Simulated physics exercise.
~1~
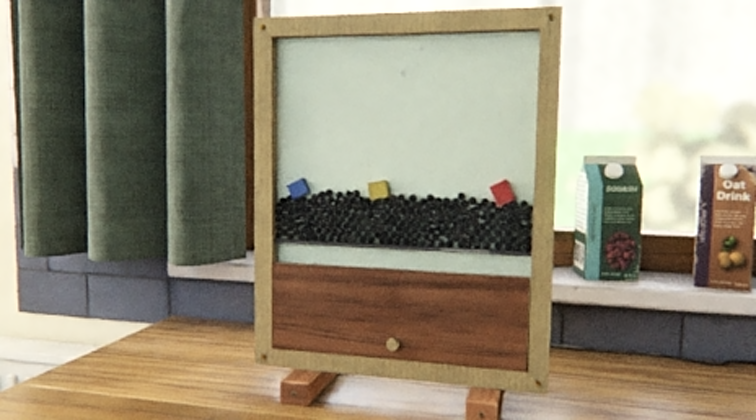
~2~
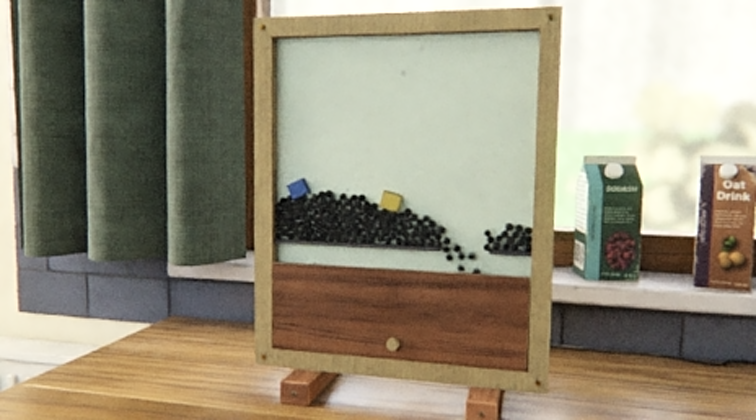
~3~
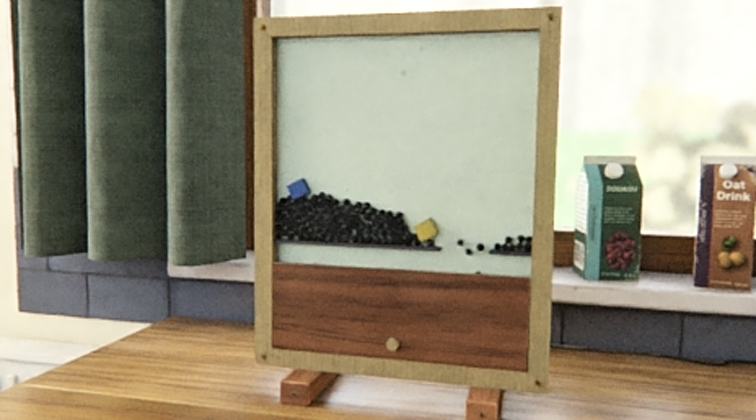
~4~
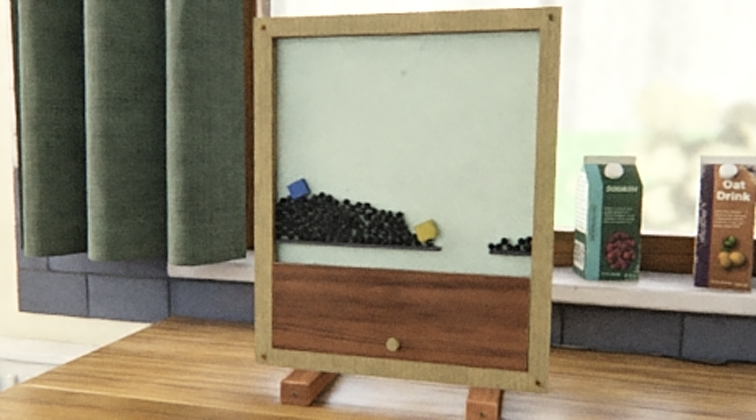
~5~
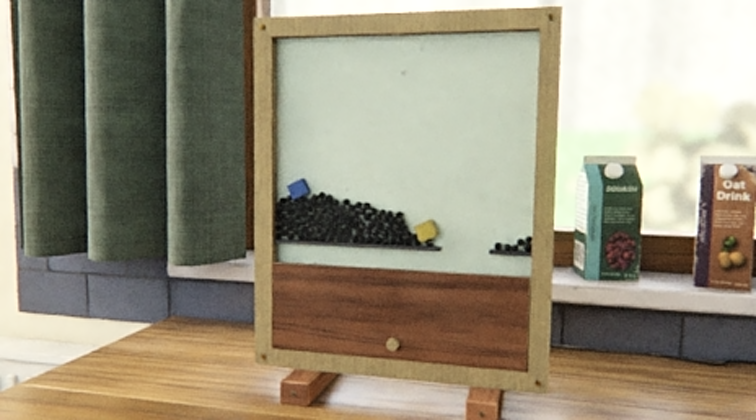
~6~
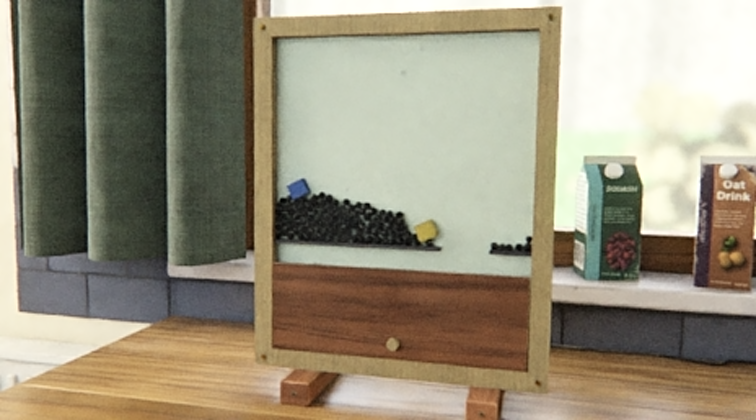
Black beads in an upright framed display drain through a gap right of centre, and the red block disappears. The yellow block slides right and down to the gap's left edge, while the blue block stays put on the remaining heap, with a few beads left at far right.
